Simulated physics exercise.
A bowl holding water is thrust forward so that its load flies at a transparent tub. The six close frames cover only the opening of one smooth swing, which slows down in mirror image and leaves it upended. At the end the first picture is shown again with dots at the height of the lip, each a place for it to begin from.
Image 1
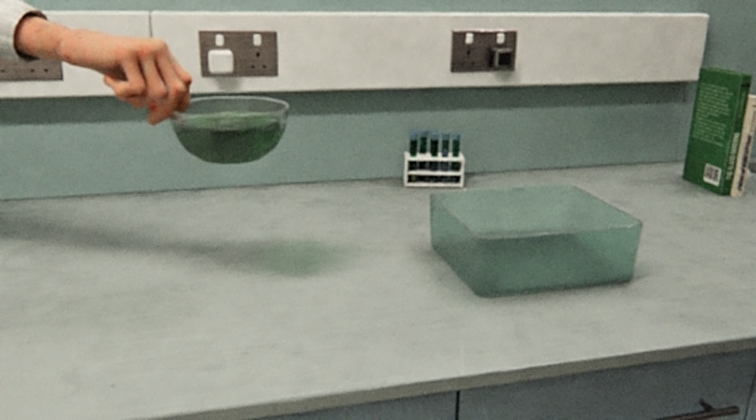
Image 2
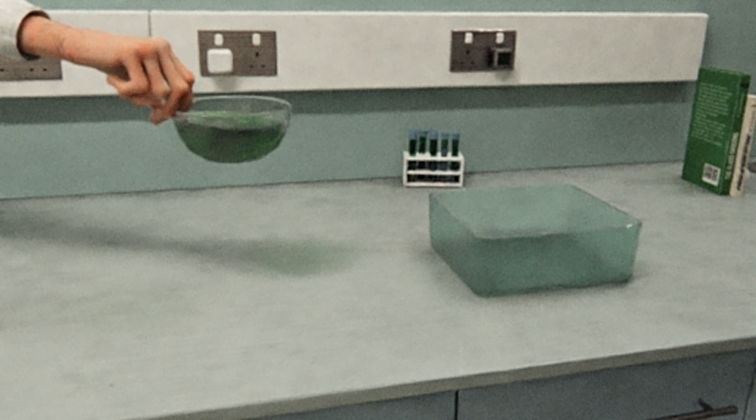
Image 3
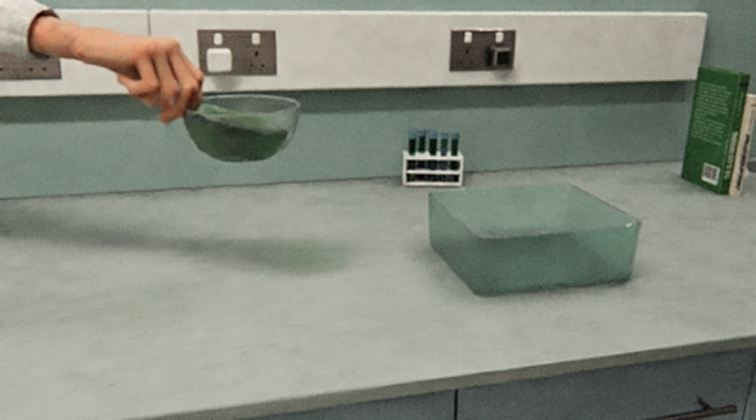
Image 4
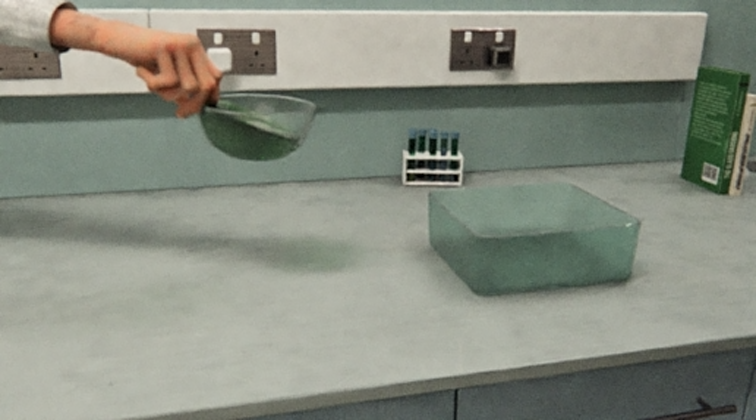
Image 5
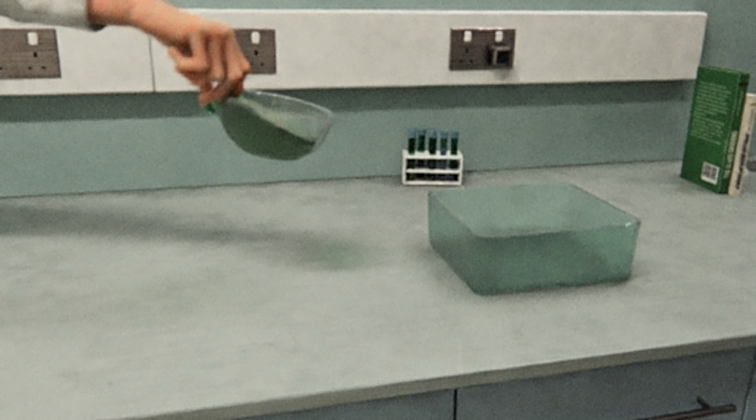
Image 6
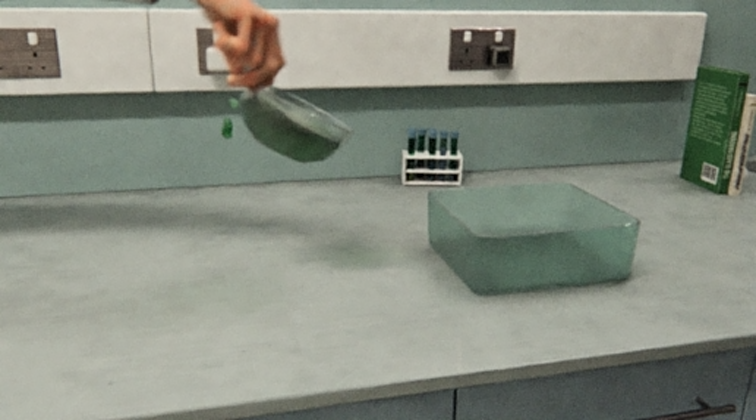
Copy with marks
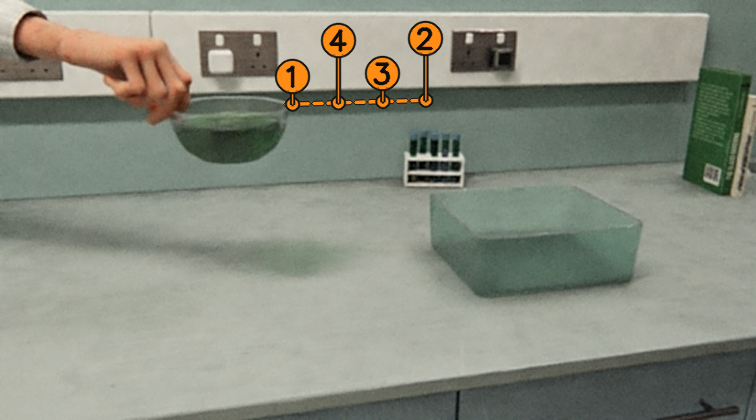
A hand reaches in from the upper left, holding a clear glass bowl of green-tinted water above a pale grey worktop, seen from the front and slightly above by a still camera. A translucent green tub sits at right, with a rack of tubes, green book and wall sockets behind. The hand moves the bowl rightward, tipping it increasingly, and a little green water slips over its left rim and drops.
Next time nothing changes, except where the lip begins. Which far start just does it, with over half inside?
4.
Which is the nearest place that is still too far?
1.
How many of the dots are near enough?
Three of the four.
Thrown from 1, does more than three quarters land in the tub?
No.
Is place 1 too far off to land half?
Yes.
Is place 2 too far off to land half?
No, not at all.
On the marked copy, 1 at (292, 104); 2 at (425, 100); 3 at (382, 101); 4 at (338, 102).
For place 1, about 27 % lands in the tub, 67 % falls short and 6 % goes beside or beyond.
For place 2, about 87 % lands in the tub, 9 % falls short and 4 % goes beside or beyond.
For place 3, about 74 % lands in the tub, 6 % falls short and 20 % goes beside or beyond.
For place 4, about 67 % lands in the tub, 21 % falls short and 12 % goes beside or beyond.
